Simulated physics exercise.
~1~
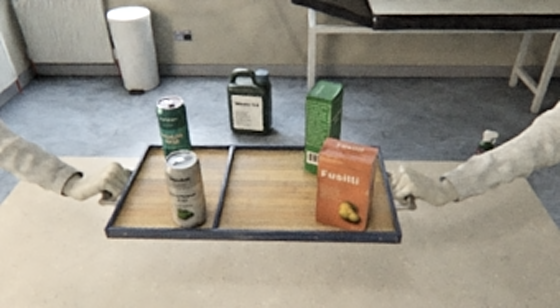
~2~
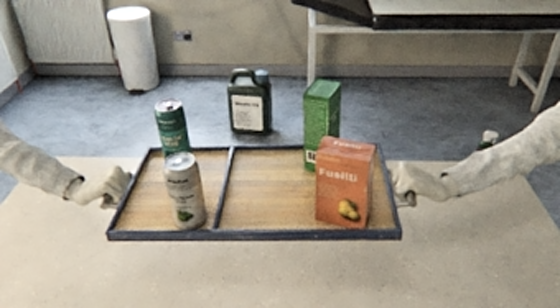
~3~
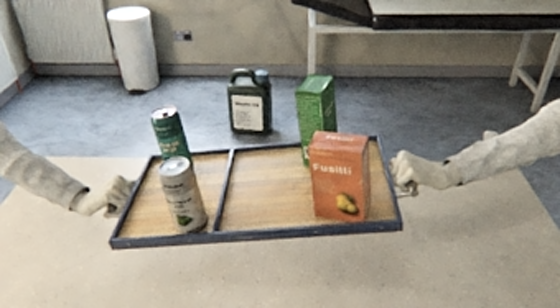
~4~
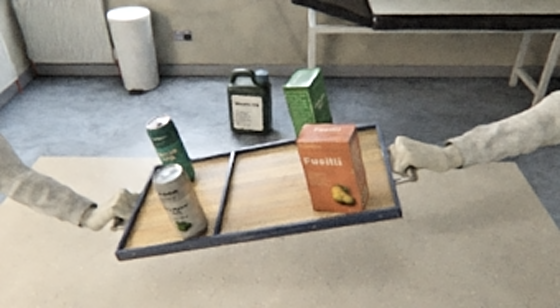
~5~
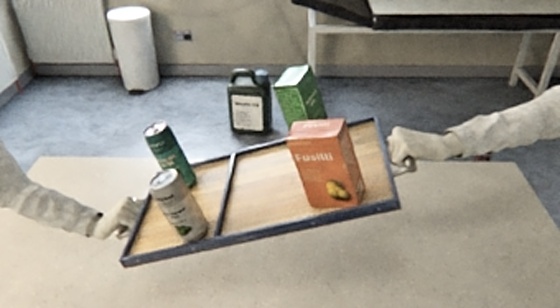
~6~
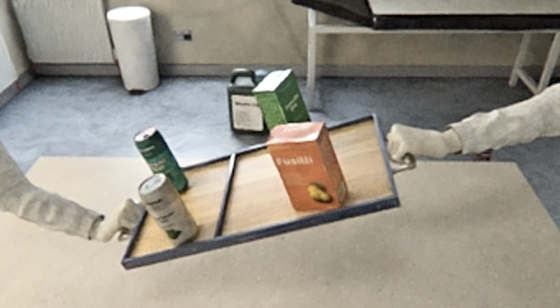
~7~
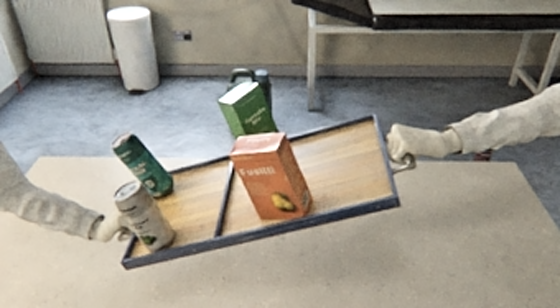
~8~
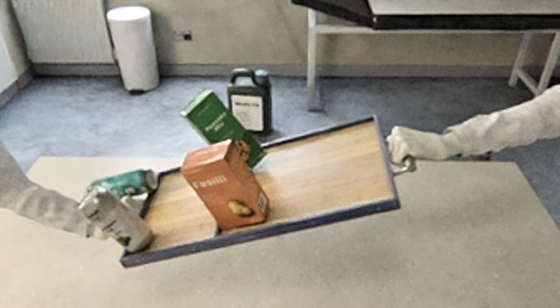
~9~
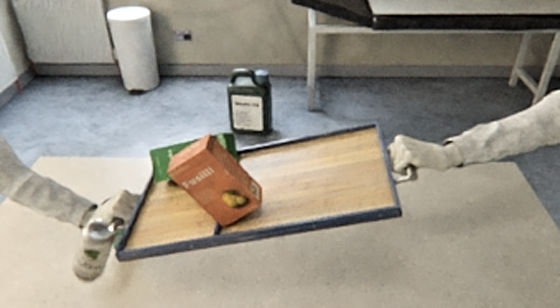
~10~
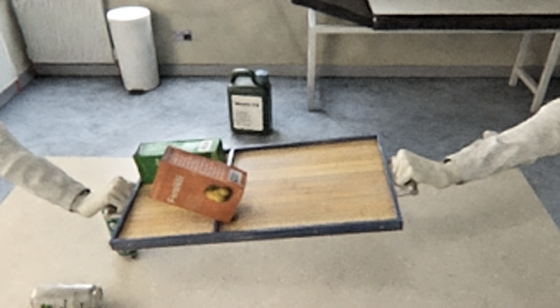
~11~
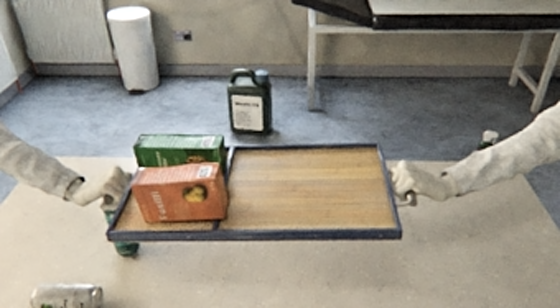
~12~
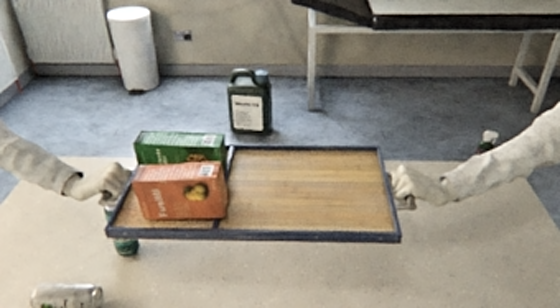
In a bare room with a dark jug behind, two gloved hands tilt a divided tray down to the left, and its two cans and two cartons slide that way; both cans drop off before the tray levels, leaving the green and orange cartons on their sides.
